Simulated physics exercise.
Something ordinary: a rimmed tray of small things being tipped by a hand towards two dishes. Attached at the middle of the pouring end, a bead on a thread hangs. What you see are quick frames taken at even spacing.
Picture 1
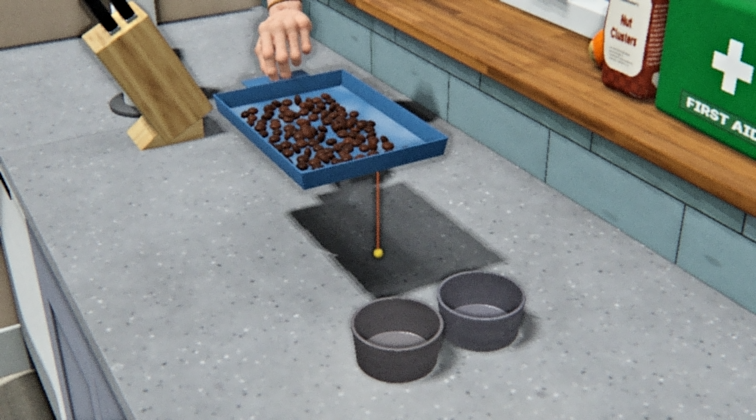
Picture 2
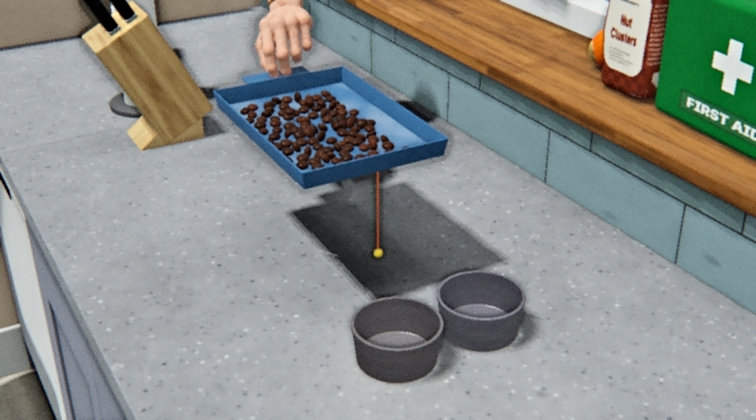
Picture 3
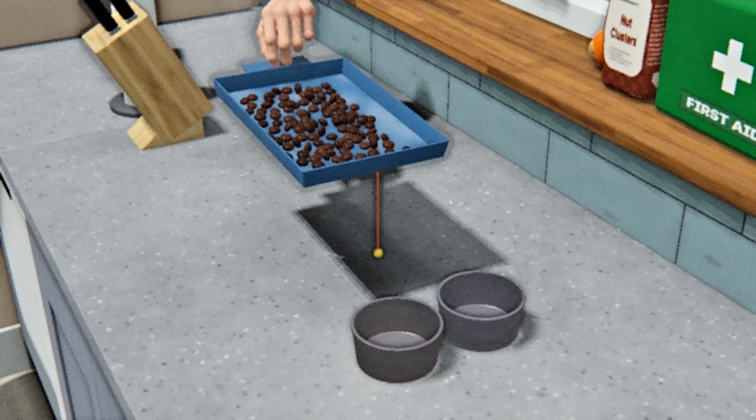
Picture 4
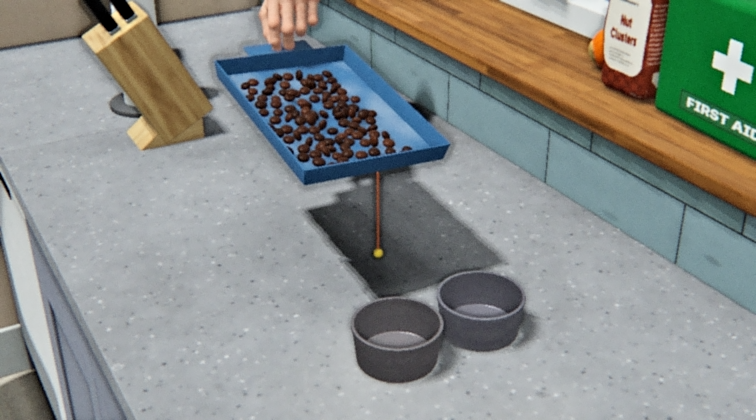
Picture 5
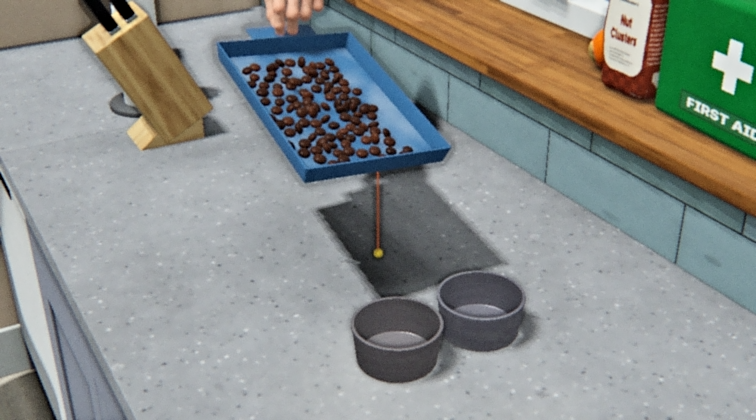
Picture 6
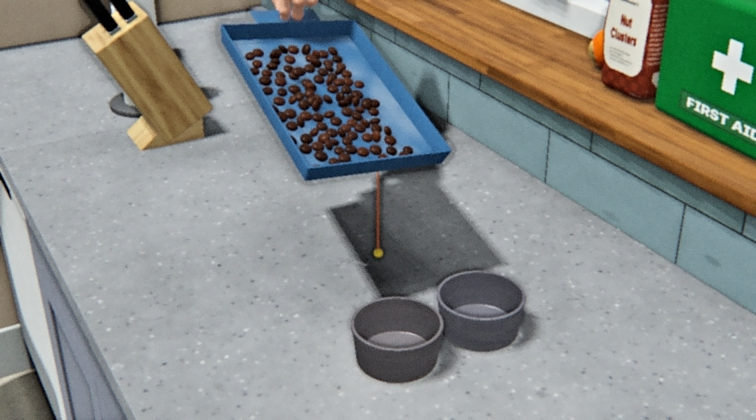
On a speckled grey countertop, a hand holds a blue rimmed tray of small brown pieces near two dark dishes, then gradually raises its far end, tilting the tray towards the viewer and slightly to the right.
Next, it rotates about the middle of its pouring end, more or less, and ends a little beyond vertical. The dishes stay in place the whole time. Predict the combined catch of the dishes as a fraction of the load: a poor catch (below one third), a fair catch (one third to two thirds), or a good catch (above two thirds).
A poor catch.
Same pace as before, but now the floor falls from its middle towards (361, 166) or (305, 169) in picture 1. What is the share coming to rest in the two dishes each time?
Case one 20 %; case two 0 %.
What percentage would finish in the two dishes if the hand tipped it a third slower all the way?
About 0 %.
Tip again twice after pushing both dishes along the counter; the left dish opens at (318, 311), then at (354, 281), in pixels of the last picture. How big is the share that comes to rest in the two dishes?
Trial 1 around 20 percent, trial 2 around 70 percent.
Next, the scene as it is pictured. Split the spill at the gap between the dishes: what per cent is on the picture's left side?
About 50 per cent.
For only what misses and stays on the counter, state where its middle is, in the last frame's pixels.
Look around pixel (455, 290).
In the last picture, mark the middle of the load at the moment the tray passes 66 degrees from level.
Mark it at roughly (407, 140) in the final frame.
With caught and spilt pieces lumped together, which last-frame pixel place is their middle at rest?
The centre settles at about (455, 292).
Soon after the last picture, tray tipped steeply; nearly all on the tray; a stray few in the air.
A little later, tray tipped past a quarter turn; about a quarter on the tray; a stray few in the left dish; a stray few in the right dish; about half outside both; about a quarter in the air.
Later still, tray tipped past a quarter turn; a stray few in the left dish; a stray few in the right dish; nearly all outside both.
At rest, tray tipped past a quarter turn; a stray few in the left dish; a stray few in the right dish; nearly all outside both.
